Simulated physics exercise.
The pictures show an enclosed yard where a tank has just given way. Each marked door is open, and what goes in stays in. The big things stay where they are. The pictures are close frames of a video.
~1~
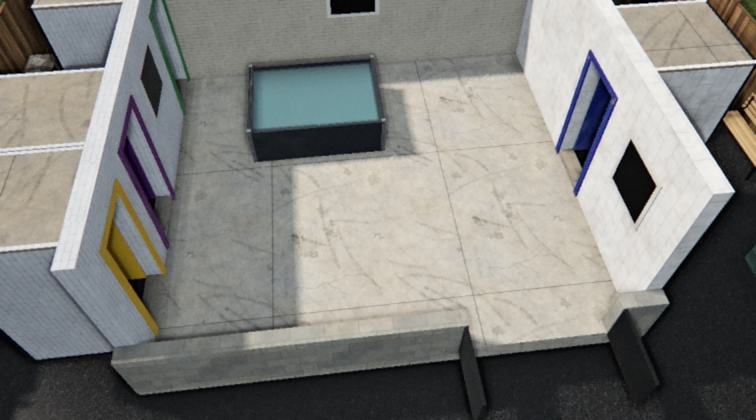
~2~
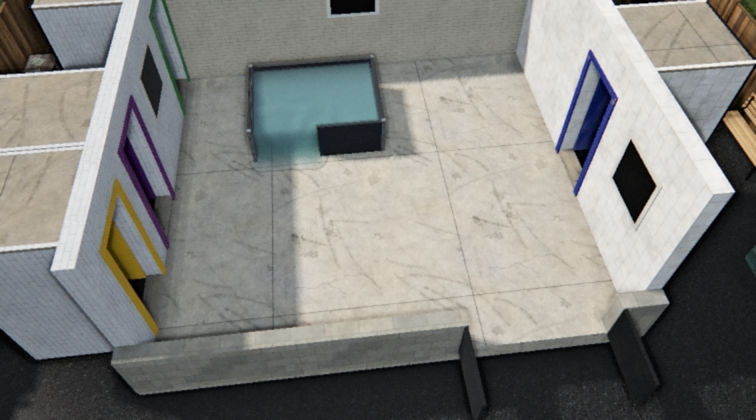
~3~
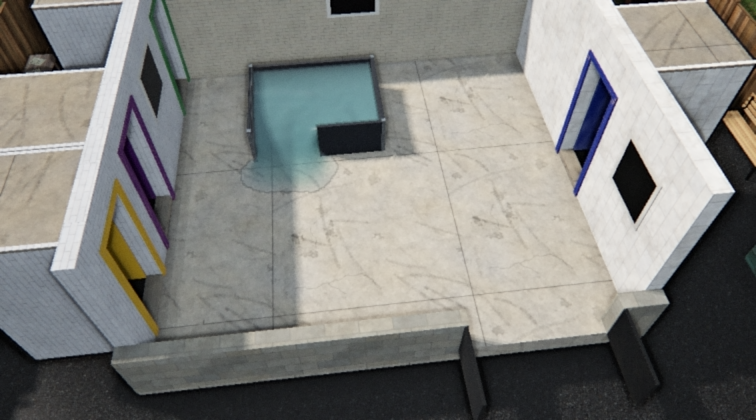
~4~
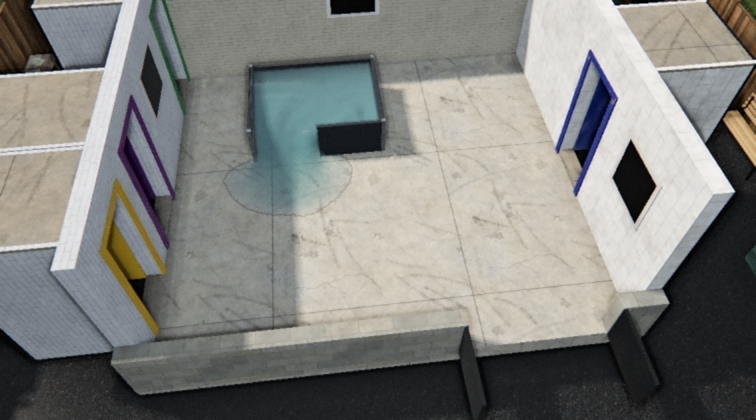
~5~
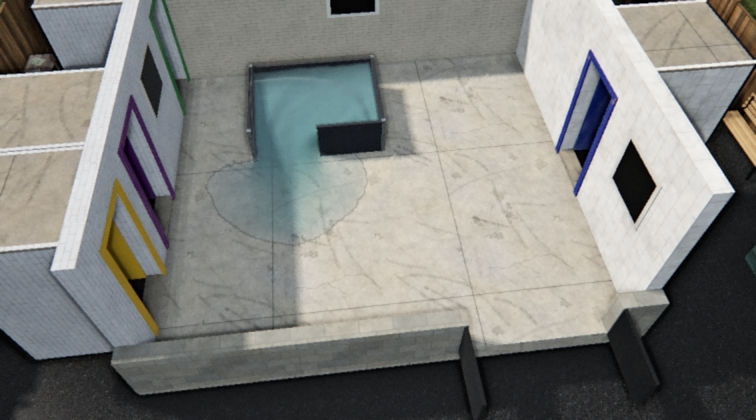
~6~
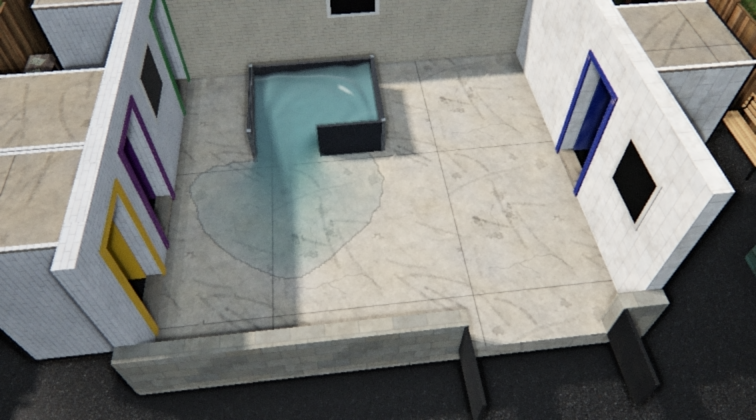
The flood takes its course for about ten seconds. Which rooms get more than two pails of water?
The blue door admits no more than that; the purple door admits no more than that; the green door admits no more than that; the yellow door lets in a lot.
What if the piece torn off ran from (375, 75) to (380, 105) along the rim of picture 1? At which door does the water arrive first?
The blue one.
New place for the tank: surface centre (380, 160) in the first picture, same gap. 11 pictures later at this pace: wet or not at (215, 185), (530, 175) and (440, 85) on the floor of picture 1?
In turn: Free of water, no water, free of water.
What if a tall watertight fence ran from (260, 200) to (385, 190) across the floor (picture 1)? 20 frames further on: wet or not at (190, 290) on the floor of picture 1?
There: Flooded.
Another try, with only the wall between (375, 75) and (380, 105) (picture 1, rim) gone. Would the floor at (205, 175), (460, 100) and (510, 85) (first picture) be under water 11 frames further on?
As listed: Dry, flooded, wet.
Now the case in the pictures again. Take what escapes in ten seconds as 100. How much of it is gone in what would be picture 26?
Near 20 in a hundred.
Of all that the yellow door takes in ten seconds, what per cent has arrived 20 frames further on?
Near 45 in a hundred.
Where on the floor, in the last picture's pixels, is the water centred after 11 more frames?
Roughly at (295, 186).
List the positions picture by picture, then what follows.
Still water in the water tank at (314, 96), in the first frame.
The front is at (323, 159), out from the gap at (288, 149), in the second frame.
The front is at (325, 181), out from the gap at (288, 150), in the third frame.
The front is at (313, 209), out from the gap at (288, 150), in the fourth frame.
Water pours out at (288, 150) and has run to (300, 240), in the fifth frame.
The front is at (301, 271), out from the gap at (288, 150), in the sixth frame.
A moment on, water covers 30 % of the floor; the blue door not reached, the purple door wet at the sill, nothing in, the green door not reached, the yellow door not reached.
Next, water covers 35 % of the floor; the blue door not reached, the purple door under two buckets in, the green door not reached, the yellow door under two buckets in.
Then, water covers 45 % of the floor; the blue door not reached, the purple door under two buckets in, the green door not reached, the yellow door over two buckets in.
Later, water covers 65 % of the floor; the blue door wet at the sill, nothing in, the purple door under two buckets in, the green door wet at the sill, nothing in, the yellow door far over two buckets in.
In the end, water covers 90 % of the floor; the blue door wet at the sill, nothing in, the purple door under two buckets in, the green door wet at the sill, nothing in, the yellow door far over two buckets in.
